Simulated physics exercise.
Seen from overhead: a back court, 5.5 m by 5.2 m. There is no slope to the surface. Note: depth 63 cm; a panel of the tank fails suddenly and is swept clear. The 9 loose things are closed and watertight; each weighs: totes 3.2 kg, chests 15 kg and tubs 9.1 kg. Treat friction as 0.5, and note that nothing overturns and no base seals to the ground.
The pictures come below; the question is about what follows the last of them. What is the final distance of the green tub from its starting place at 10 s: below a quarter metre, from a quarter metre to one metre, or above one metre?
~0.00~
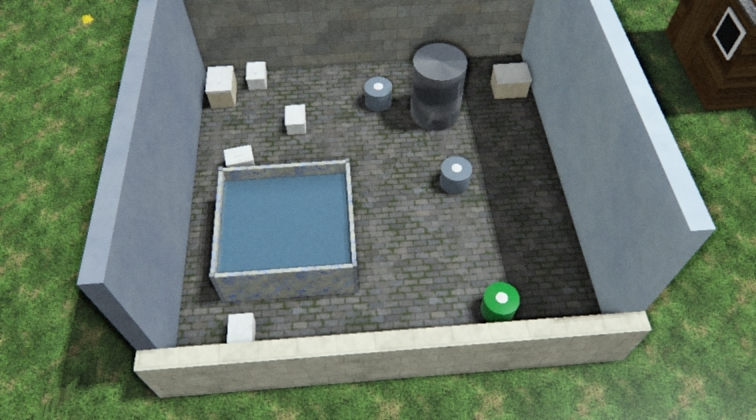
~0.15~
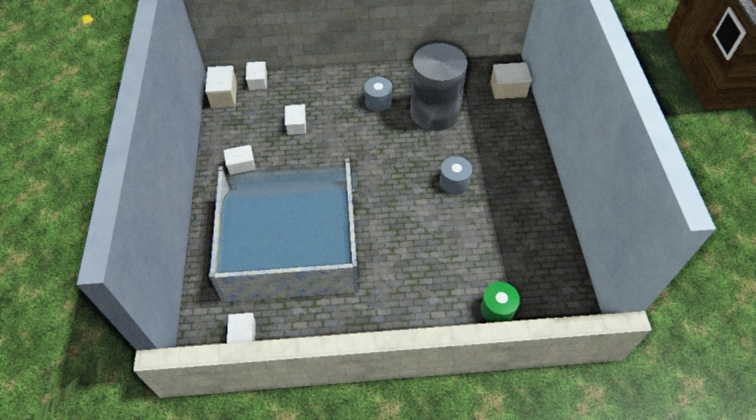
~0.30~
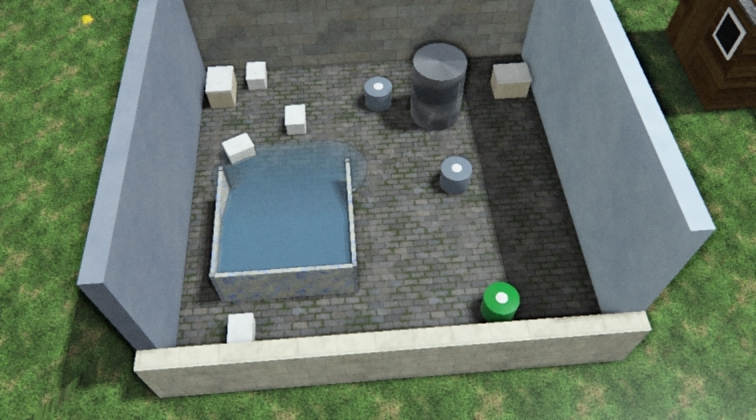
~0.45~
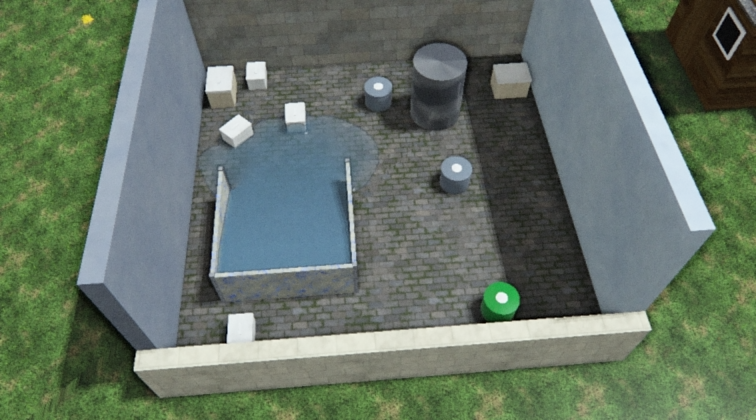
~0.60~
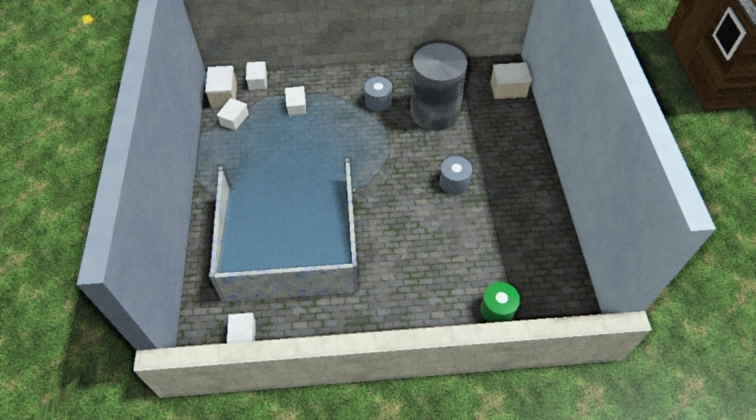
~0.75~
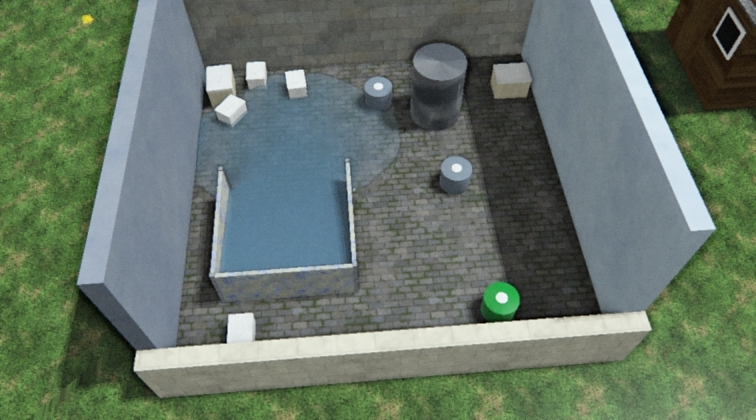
Expect it to be swept a long way.
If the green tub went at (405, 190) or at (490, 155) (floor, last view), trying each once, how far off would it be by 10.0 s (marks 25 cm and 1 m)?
In that order: It goes a modest distance; it goes a long way.
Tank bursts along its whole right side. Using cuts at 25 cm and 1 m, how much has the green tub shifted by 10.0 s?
From there, the green tub gets moved partway.
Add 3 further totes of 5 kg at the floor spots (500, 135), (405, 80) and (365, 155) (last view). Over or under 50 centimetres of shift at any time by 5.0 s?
First beyond, then beyond, then beyond.
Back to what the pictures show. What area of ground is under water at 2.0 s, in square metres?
I'd estimate close to 13 m2.
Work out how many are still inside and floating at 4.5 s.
It comes to 5.
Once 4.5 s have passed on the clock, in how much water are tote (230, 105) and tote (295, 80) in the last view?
Depth approx. 10 cm / 10 cm.
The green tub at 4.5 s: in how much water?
Depth approx. 0 cm.
After 2.0 s the green tub is near (502, 298), 0.0 m from its start, aground; 5 afloat.
After 4.5 s the green tub is near (502, 298), 0.0 m from its start, aground; 5 afloat.
After 7.0 s the green tub is near (494, 296), 0.1 m from its start, afloat; 8 afloat.
After 10.0 s the green tub is near (308, 320), 2.4 m from its start, afloat; 8 afloat.
